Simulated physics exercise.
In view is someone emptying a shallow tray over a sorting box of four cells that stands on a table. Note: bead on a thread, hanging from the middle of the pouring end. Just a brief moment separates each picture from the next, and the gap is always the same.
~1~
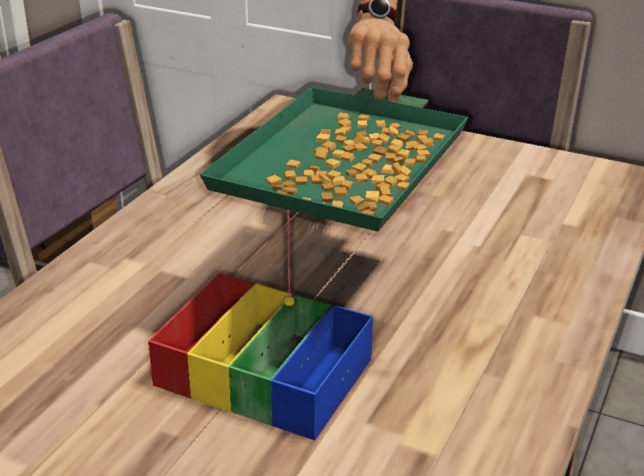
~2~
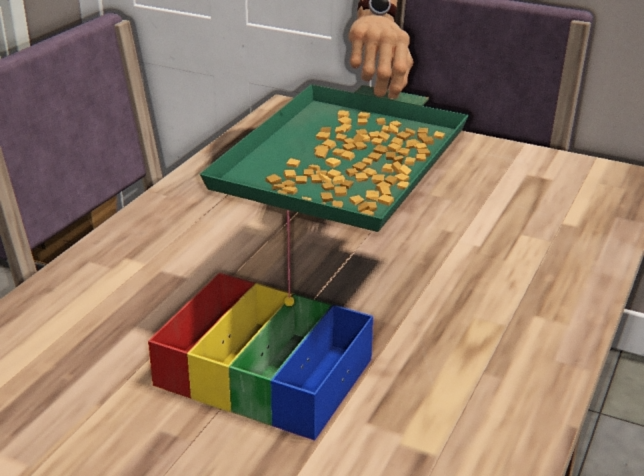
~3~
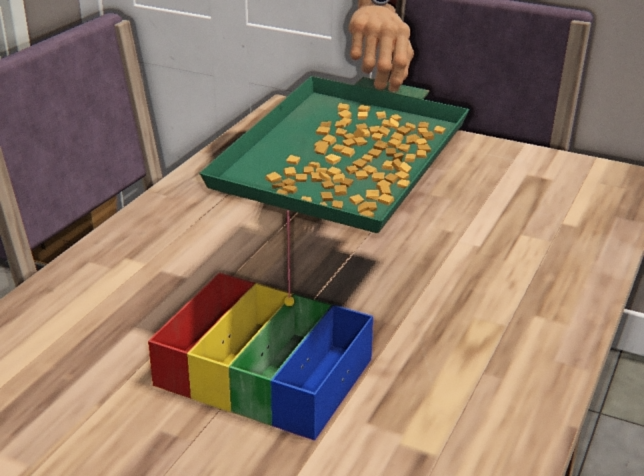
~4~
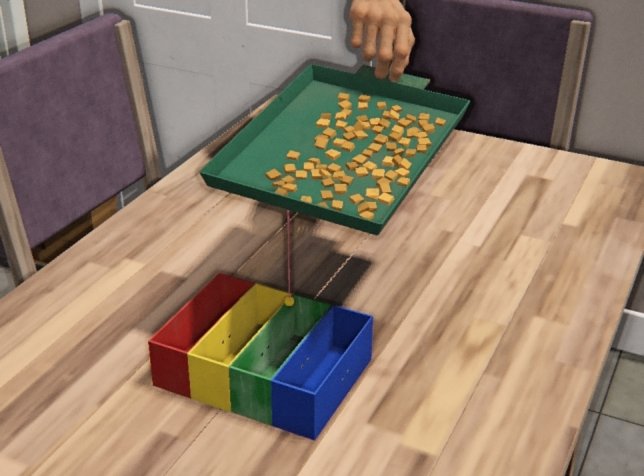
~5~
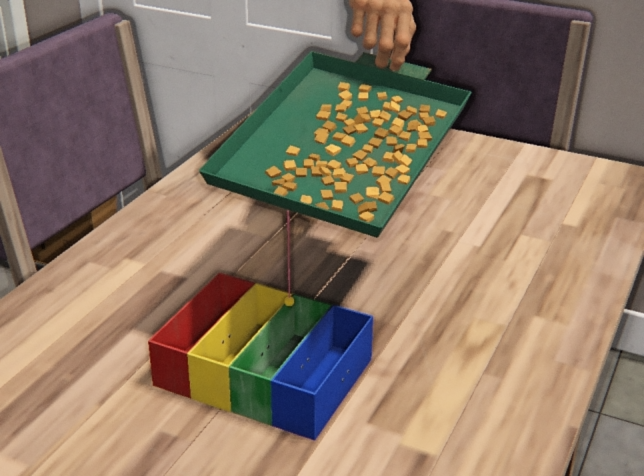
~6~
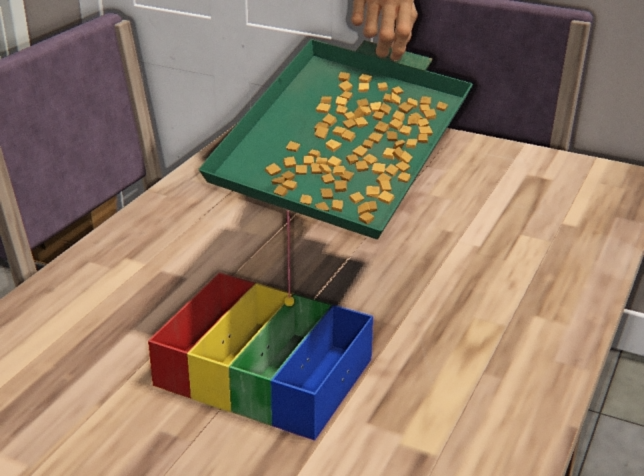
Green tray of small golden squares tilting gradually as a hand raises its far end above red, yellow, green and blue cells.
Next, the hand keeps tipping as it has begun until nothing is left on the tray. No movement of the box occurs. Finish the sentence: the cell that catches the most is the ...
... Blue cell.
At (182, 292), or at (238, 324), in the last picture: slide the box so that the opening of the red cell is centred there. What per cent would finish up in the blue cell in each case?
Roughly 10% the first time and 60% the second time.
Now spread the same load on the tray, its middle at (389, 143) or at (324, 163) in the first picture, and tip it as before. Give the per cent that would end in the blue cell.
Estimate: 30 % first, 40 % second.
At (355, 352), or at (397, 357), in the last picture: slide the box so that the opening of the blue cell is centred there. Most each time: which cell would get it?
The cell in blue, then green.
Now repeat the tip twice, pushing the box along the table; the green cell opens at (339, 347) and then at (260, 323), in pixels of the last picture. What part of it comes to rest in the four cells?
First case around 100 %, second case around 10 %.
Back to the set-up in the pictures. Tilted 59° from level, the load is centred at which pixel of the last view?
The load is centred around (359, 172).
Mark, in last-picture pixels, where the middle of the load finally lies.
Roughly at (365, 391), give or take.
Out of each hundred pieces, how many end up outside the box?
Somewhere around 60 in a hundred.
Shortly afterwards, tray tipped steeply; the whole lot on the tray.
Next, tray tipped right over; the bulk on the tray; only a few in the blue cell; near a quarter falling or outside the box.
Some moments later, tray tipped past a quarter turn; near a third in the blue cell; only a few in the green cell; near two thirds falling or outside the box.
In the end, tray tipped past a quarter turn; near a third in the blue cell; only a few in the green cell; none at all in the yellow cell; none at all in the red cell; near two thirds outside the box.
